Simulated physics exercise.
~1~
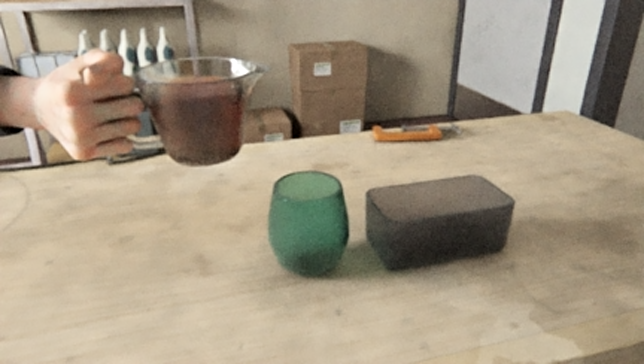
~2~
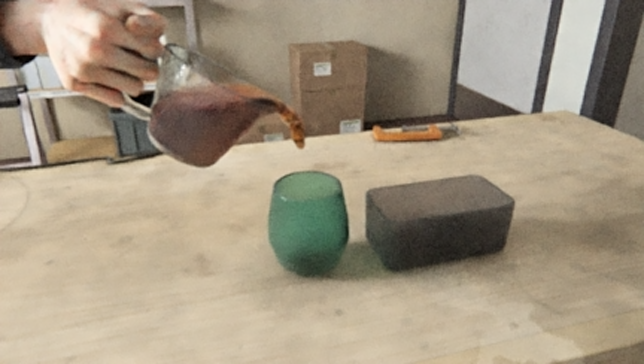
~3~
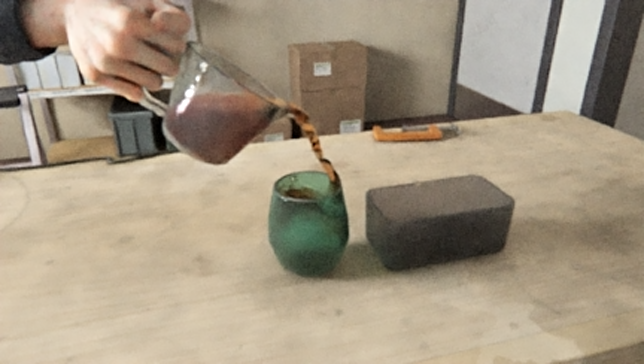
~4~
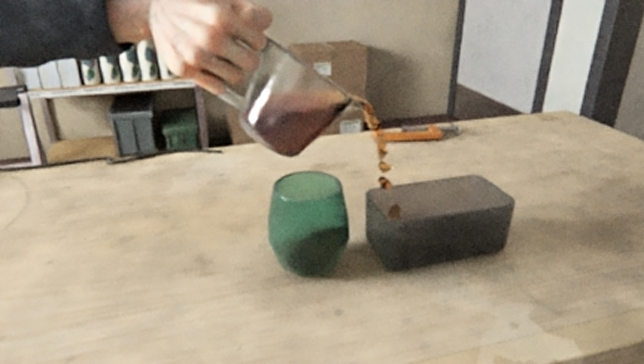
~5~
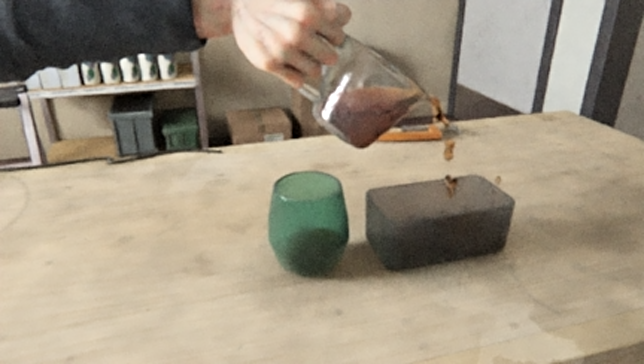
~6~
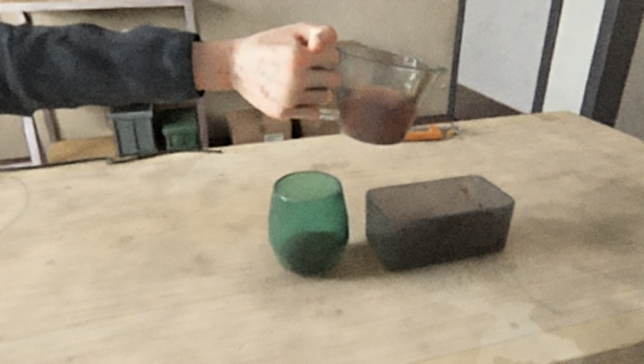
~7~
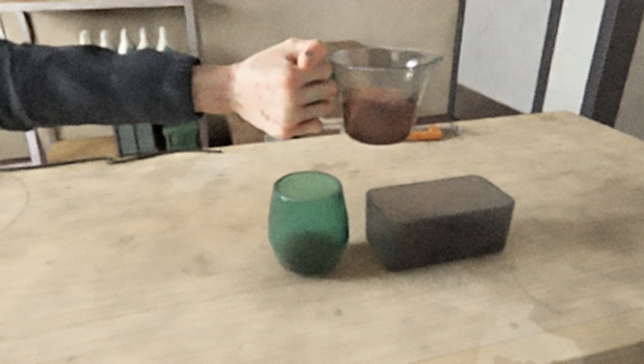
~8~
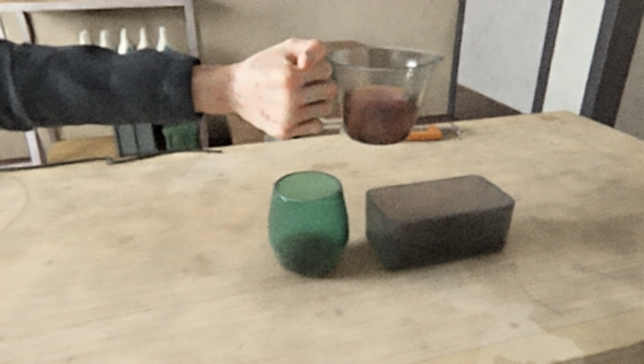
A hand holds a clear glass measuring jug of reddish-brown tea above a pale wooden table, seen from the front and slightly above in a room with shelves and cardboard boxes behind. A green stemless glass stands near the middle, with a dark grey food box to its right and an orange-handled tool farther back. The hand tips the jug rightward, and tea streams into the glass. Still pouring, it moves right until the stream reaches the box. The jug then tilts upright and the pouring stops, leaving it held level above, still partly full.
